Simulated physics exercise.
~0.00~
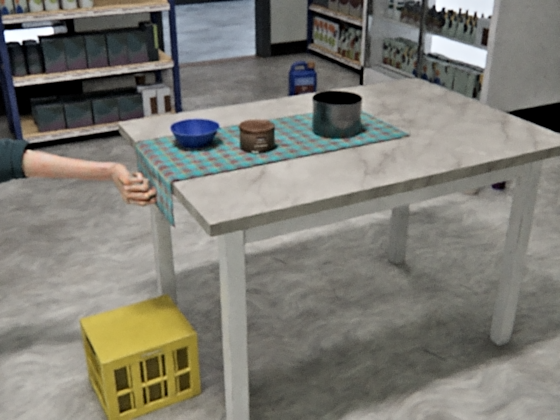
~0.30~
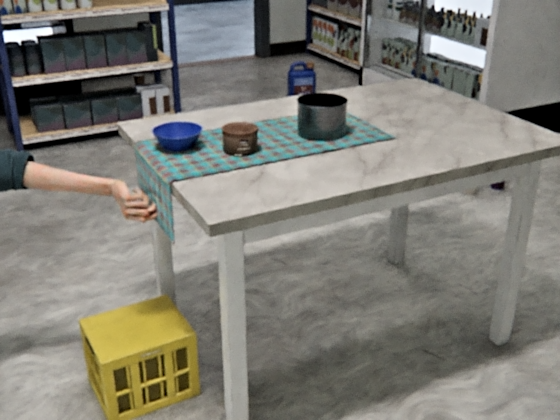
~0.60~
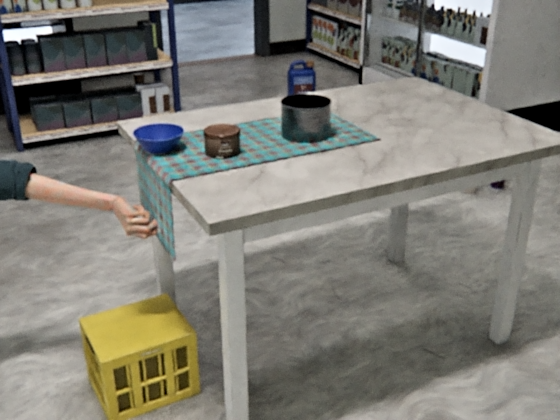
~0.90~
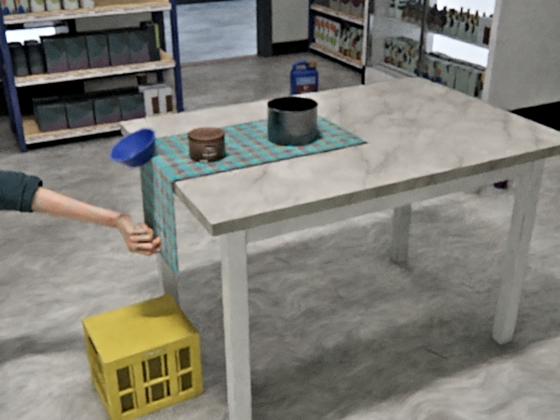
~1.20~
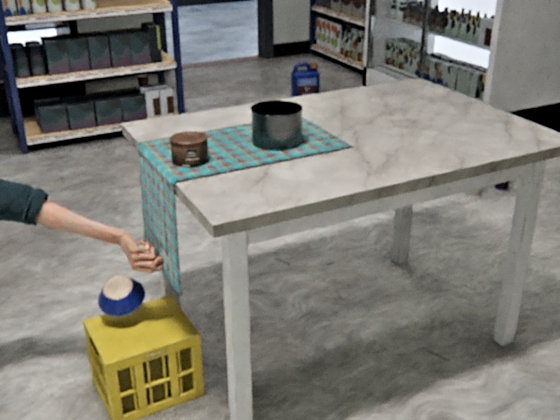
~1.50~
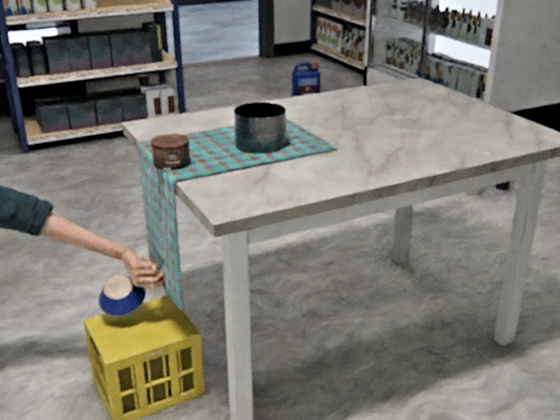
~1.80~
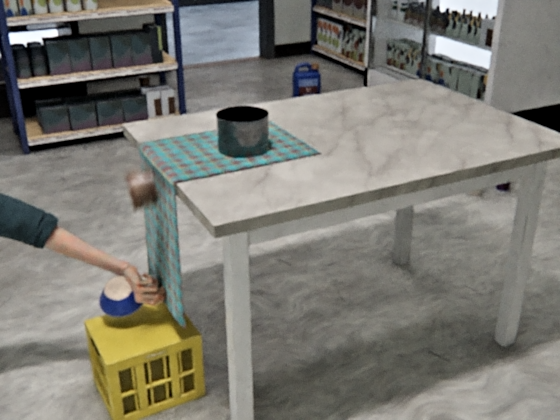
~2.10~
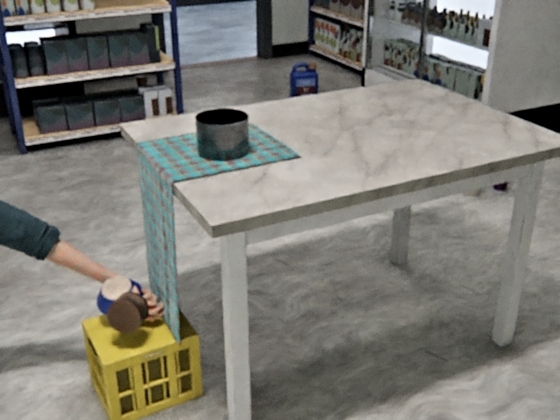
In the video, a hand steadily pulls a turquoise checked cloth down over the left end of a table, carrying a blue bowl, a brown tub and a dark pot leftward. The bowl, then the tub, falls onto the yellow crate below, while the pot stays on the table.
